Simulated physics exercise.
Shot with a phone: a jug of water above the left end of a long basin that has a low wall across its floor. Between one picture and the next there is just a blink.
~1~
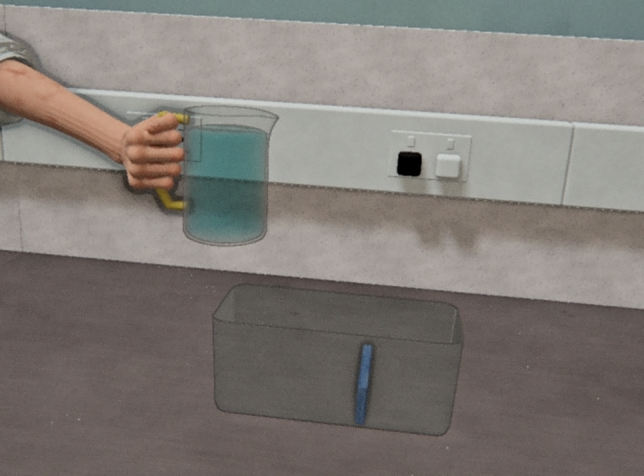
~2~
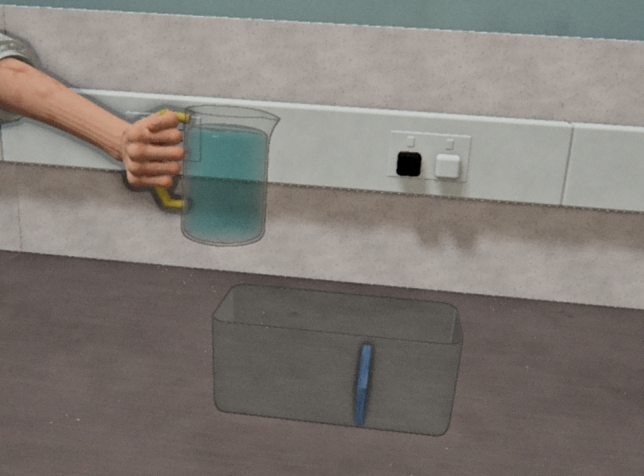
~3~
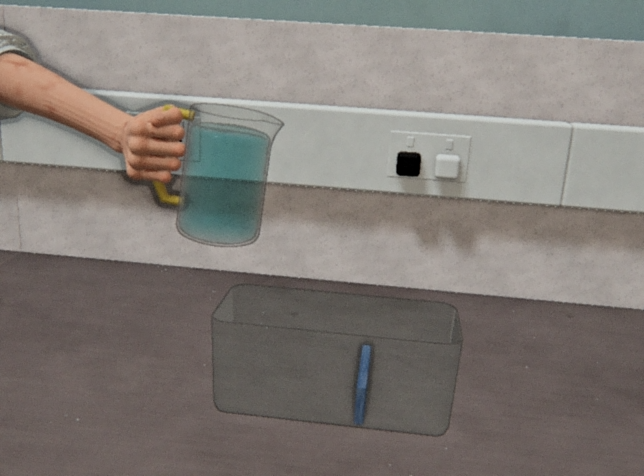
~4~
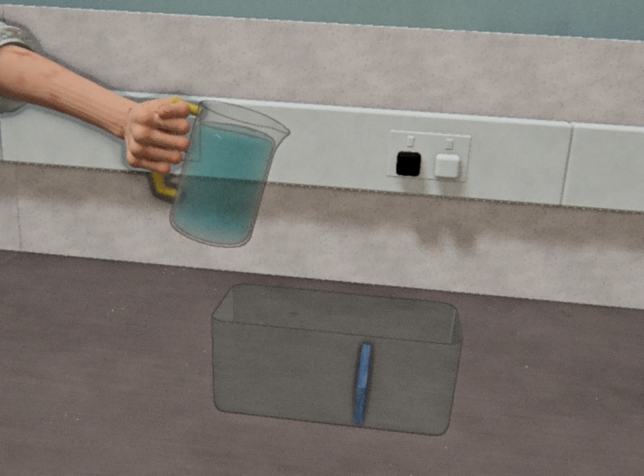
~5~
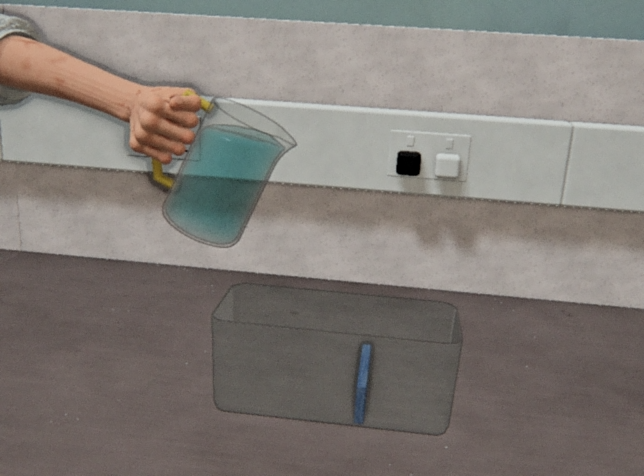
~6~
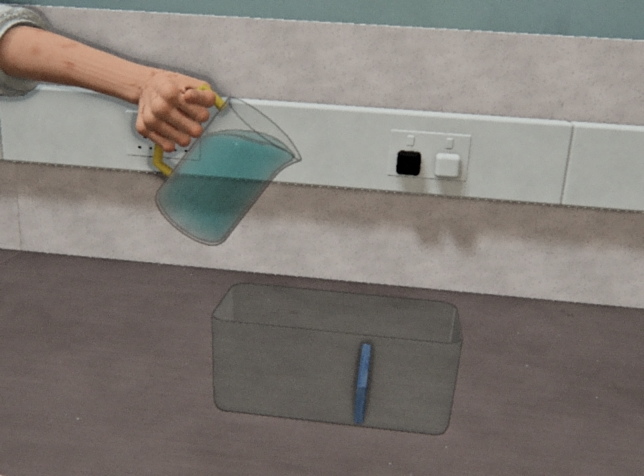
A jug of blue-green water, held by its yellow handle above a clear basin on a countertop, tilted gradually to the right as the hand turned and rose slightly, the water shifting toward its rim.
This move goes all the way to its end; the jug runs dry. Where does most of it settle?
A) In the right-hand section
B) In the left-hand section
Option B: In the left-hand section.
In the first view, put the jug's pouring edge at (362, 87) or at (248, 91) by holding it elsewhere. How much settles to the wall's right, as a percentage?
Roughly 50 in a hundred the first time and 10 in a hundred the second.
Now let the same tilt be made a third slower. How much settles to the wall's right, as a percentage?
I'd estimate about 15 percent ends up there.
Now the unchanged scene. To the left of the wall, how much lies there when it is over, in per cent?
Around 80 %.
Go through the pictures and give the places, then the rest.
In the first frame, it leans 0°; its right rim is at (279, 116); the water meets the walls at (190, 127) and (268, 133); the long basin's rim runs from (223, 302) to (460, 325); the wall's top is at (365, 366).
In the second frame, it leans 2°; its right rim is at (280, 118); the water meets the walls at (191, 126) and (268, 134).
In the third frame, it leans 6°; its right rim is at (284, 123); the water meets the walls at (194, 125) and (271, 137).
In the fourth frame, it leans 14°; its right rim is at (290, 132); the water meets the walls at (194, 142) and (276, 140).
In the fifth frame, it leans 24°; its right rim is at (297, 144); the water meets the walls at (189, 157) and (286, 144).
In the sixth frame, it leans 36°; its right rim is at (302, 159); the water meets the walls at (182, 162) and (295, 151).
A moment on, the tilt is 100° and 67 per cent is still to pour, 6 is left of the wall and 1 right of it.
Next, the tilt is 105° and 29 per cent is still to pour, 43 is left of the wall and 5 right of it.
Then the tilt is 105° and 9 per cent is still to pour, 62 is left of the wall and 16 right of it.
Later the tilt is 105° and 2 per cent is still to pour, 74 is left of the wall and 17 right of it.
In the end 78 per cent lies left of the wall, 17 right of it and 5 outside.
